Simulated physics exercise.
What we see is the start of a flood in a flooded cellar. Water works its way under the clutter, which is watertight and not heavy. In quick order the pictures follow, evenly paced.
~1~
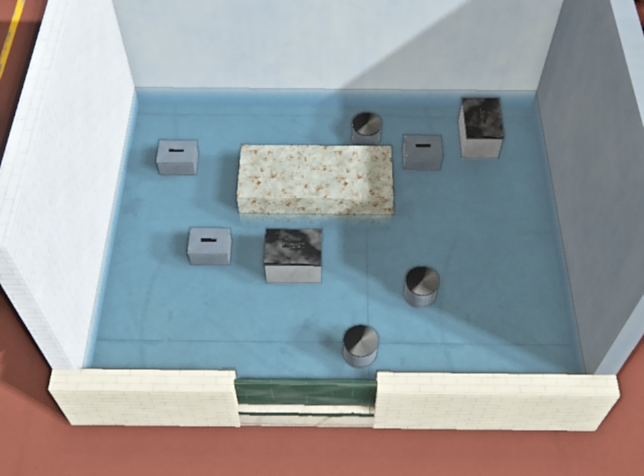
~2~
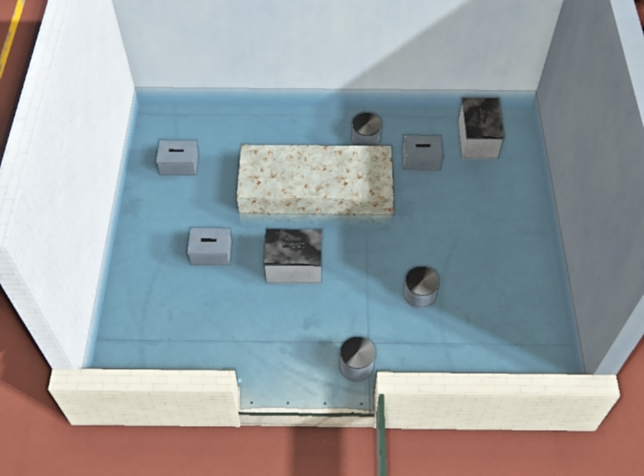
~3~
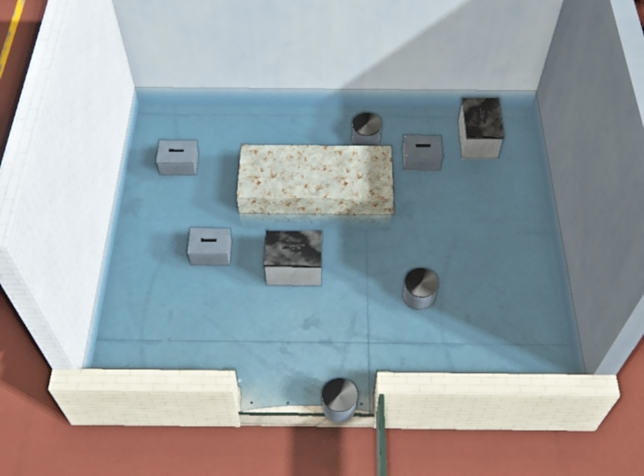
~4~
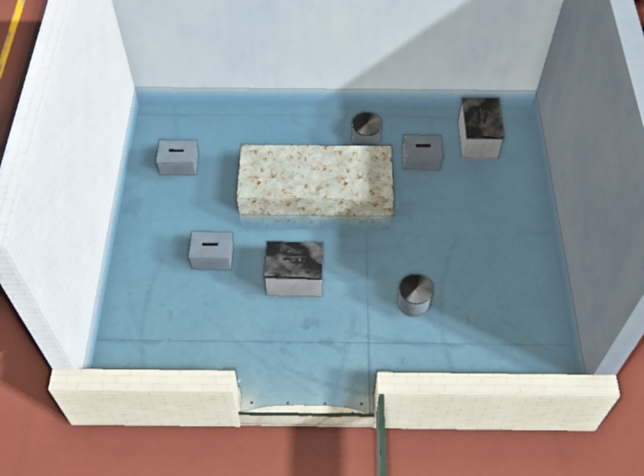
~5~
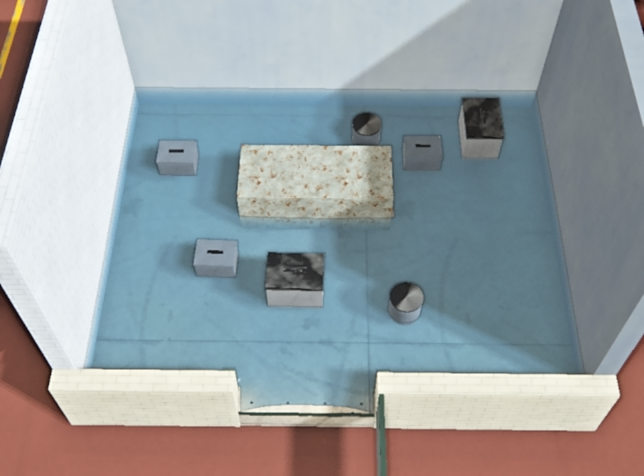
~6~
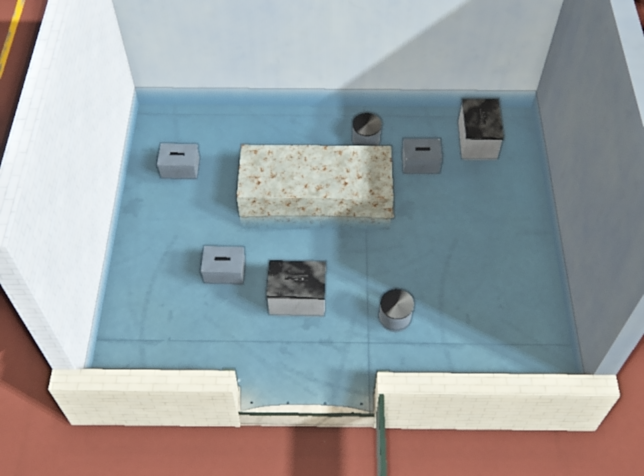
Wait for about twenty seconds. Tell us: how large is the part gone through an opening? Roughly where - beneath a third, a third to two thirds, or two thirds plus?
Roughly two thirds plus.
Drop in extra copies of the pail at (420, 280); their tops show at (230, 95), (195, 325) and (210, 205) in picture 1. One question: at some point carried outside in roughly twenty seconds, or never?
Copy one never leaves, copy two leaves the room, copy three never leaves.
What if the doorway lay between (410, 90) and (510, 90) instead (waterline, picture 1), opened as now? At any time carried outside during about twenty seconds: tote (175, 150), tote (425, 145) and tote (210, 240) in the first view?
Note - 1: Escaped; 2: Escaped; 3: Retained.
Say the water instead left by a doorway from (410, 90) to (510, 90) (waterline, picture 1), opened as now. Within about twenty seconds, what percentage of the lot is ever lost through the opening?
About 80 %.
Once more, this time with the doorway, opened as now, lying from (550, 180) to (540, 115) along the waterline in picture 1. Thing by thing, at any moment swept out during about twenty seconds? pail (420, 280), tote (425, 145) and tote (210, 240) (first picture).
Lost, lost and retained.
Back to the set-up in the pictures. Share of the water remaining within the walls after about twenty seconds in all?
I make it 40 per cent.
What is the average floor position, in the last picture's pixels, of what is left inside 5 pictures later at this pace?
Near (337, 267).
A moment on, 1 of 8 are out; 7 afloat.
Next, 4 of 8 are out; 4 afloat.
Later, 6 of 8 are out; 2 afloat.
In the end, 6 of 8 are out; 2 afloat.
